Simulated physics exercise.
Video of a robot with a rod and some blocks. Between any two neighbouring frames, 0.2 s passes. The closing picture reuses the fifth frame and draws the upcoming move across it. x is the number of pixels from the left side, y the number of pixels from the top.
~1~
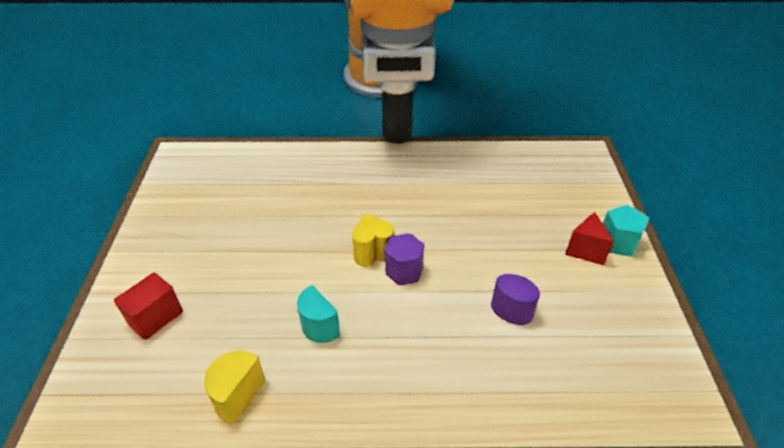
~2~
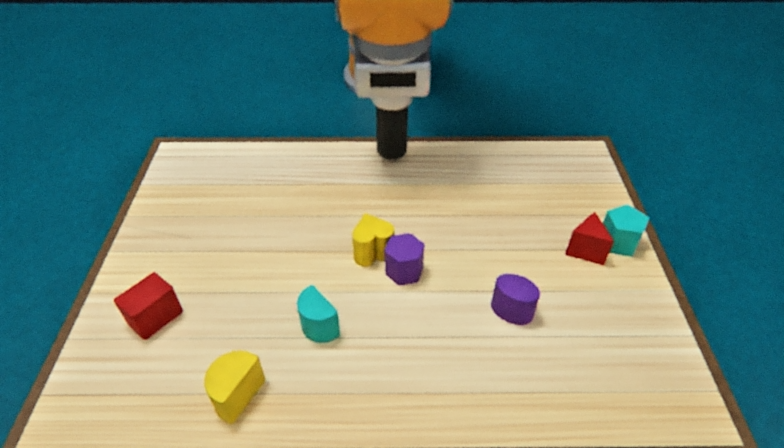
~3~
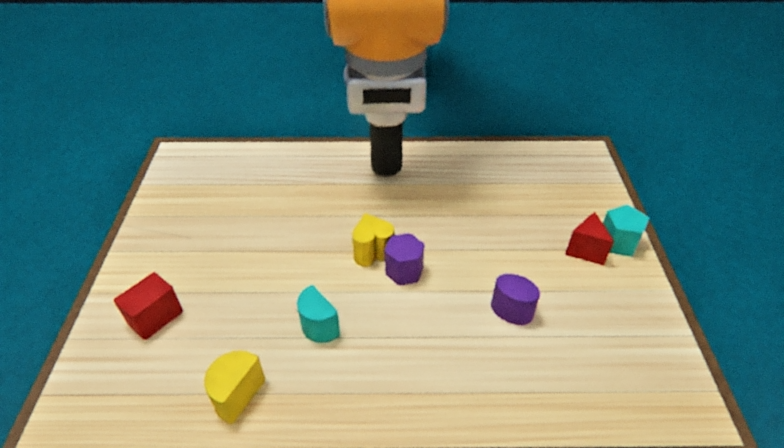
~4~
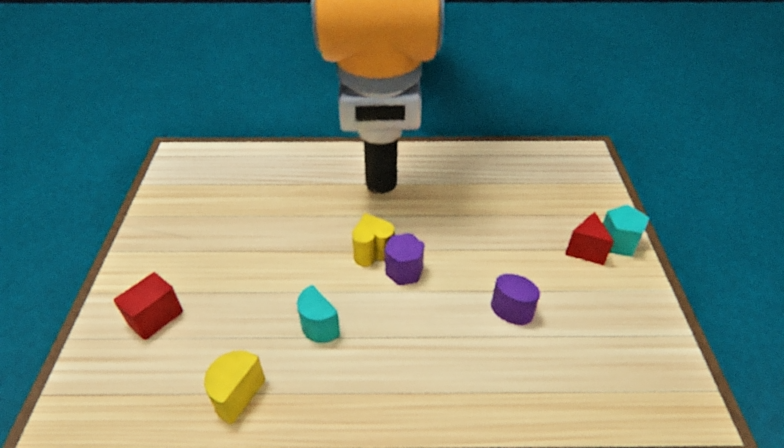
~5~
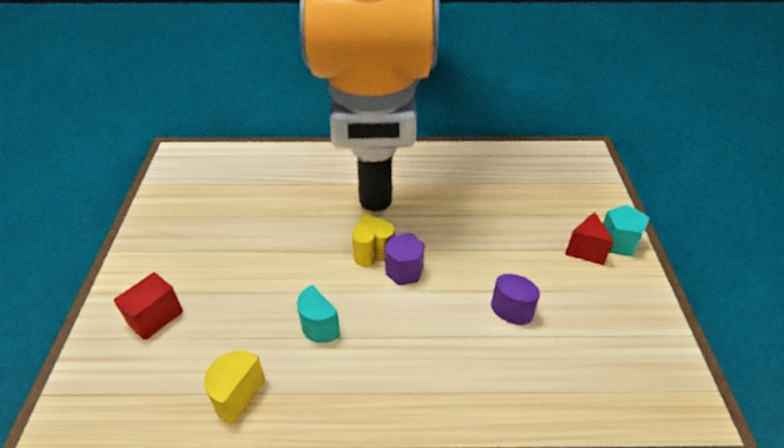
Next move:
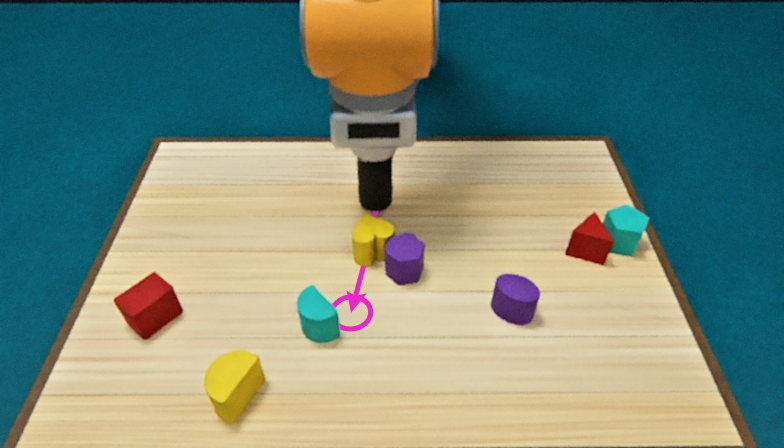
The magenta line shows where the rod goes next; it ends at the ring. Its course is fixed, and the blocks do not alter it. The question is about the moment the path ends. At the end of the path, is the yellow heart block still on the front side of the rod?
Yes, that is what happens.
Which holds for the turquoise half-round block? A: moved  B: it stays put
B: It stays put.
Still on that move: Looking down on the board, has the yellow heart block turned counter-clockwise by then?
Yes - that is the case.
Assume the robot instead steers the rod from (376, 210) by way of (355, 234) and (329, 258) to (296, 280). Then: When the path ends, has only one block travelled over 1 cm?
In short: Yes.
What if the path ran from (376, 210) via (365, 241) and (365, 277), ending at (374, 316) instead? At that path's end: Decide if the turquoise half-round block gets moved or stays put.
That block stays in place.
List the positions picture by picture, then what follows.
The first frame shows lower end of the rod at (397, 136), tops of blocks, turquoise half-round block at (314, 304), yellow heart block at (372, 228), purple six-sided block at (405, 247).
The second frame shows rod at (392, 151), blocks as before.
The third frame shows rod at (387, 167), blocks as before.
The fourth frame shows rod at (381, 184), blocks as before.
The fifth frame shows rod at (376, 201), turquoise half-round block at (314, 304), yellow heart block at (372, 228), purple six-sided block at (405, 247).
The drawn path runs in a line from (376, 210) to (351, 313).
The first path, step by step. One third of the way, rod at (369, 232); yellow heart block at (370, 241), turned 35° anticlockwise; purple six-sided block at (407, 248).
Two thirds of the way, rod at (361, 266); yellow heart block at (366, 279), turned 50° anticlockwise; purple six-sided block at (409, 251).
At the end, rod at (350, 304); turquoise half-round block not moved; yellow heart block at (364, 319), turned 65° anticlockwise; purple six-sided block at (409, 251).
